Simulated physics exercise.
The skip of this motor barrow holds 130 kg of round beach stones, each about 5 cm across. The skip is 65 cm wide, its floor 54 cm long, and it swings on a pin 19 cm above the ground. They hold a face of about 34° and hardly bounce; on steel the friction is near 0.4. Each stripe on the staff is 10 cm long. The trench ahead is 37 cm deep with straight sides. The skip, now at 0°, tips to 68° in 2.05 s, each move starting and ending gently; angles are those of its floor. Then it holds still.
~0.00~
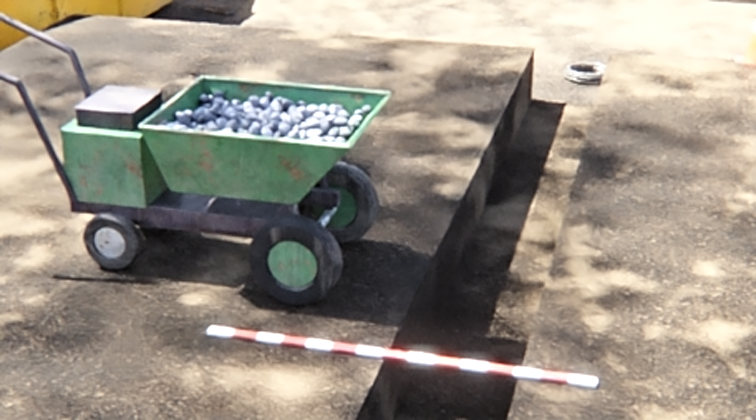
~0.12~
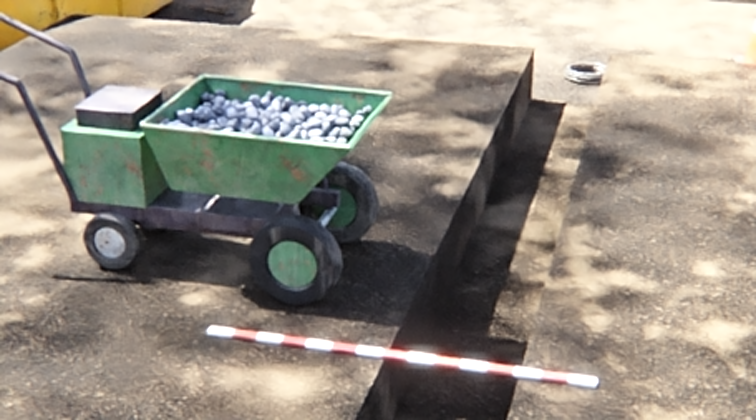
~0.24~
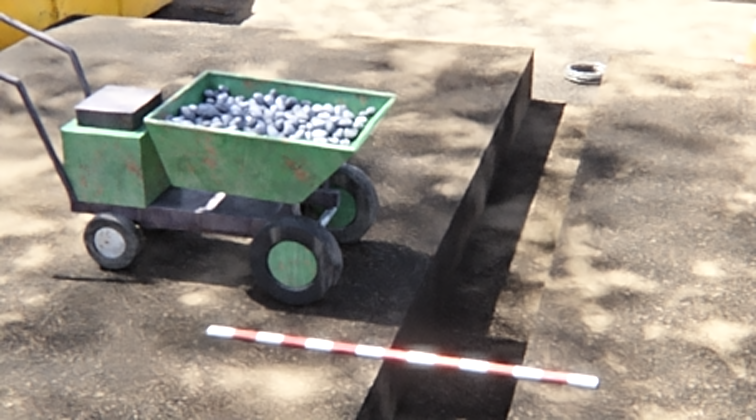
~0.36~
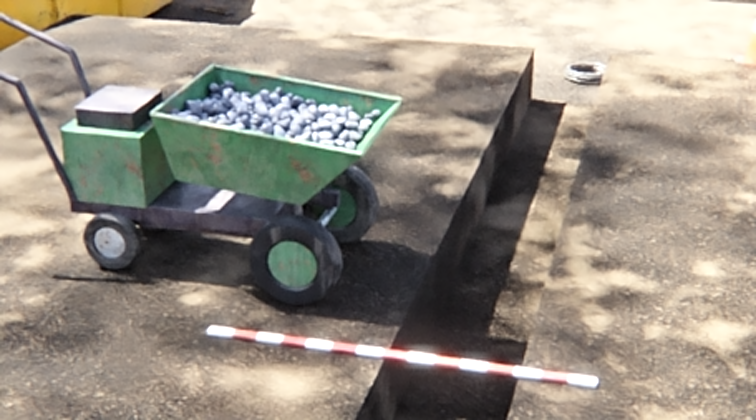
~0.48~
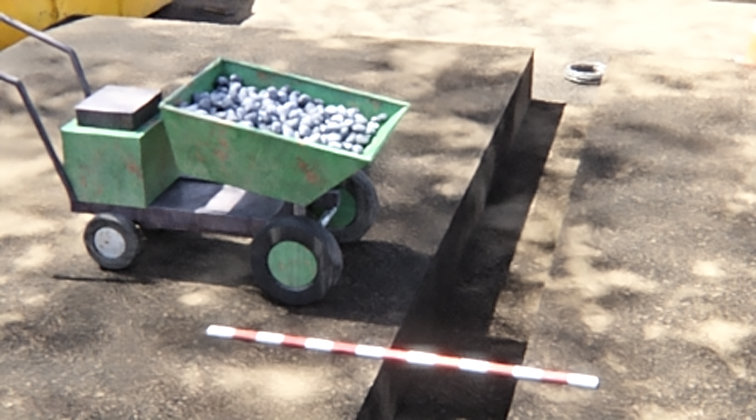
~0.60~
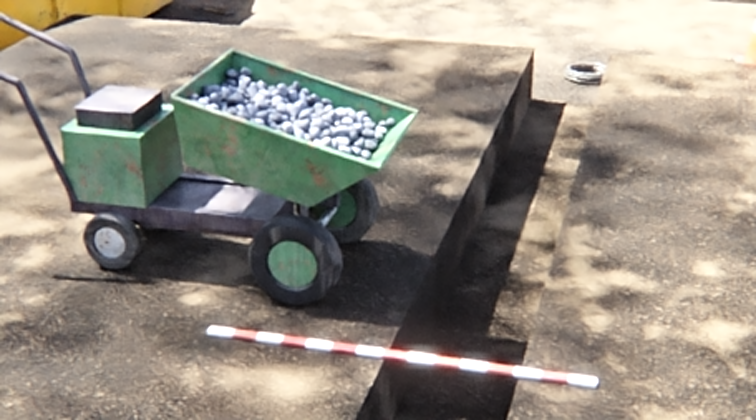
A green motor barrow with dark wheels and a handle at the left stands on dark, sun-dappled ground, seen from above and to one side. Its skip holds rounded grey stones, a red-and-white striped staff lies in front across a straight-sided trench, and a pale coil rests beyond at the upper right. The skip tilts slowly forward to the right, its rear edge rising and the stones moving with it, while the barrow and camera stay still.
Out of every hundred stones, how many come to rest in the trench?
Close to 100 in a hundred.
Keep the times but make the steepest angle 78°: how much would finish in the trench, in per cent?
It would be near 100 per cent.
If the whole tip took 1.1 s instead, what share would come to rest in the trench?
In that case some 95 per cent.
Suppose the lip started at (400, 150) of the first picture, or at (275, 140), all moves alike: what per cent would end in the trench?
First some 60, then 80 per cent.
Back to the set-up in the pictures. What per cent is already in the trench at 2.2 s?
Some 65 per cent.
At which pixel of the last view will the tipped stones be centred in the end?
Near (492, 355).
After 1.5 s the floor is at 57°; 97 % in the skip, 3 % in the trench; the foremost stones are at (474, 255).
After 2.2 s the floor is at 68°; 35 % in the skip, 65 % in the trench; the foremost stones are at (541, 335).
After 2.5 s the floor is at 68°; 14 % in the skip, 86 % in the trench; the foremost stones are at (544, 330).
After 4.4 s the floor is at 68°; 0 % in the skip, 100 % in the trench; the foremost stones are at (546, 327).
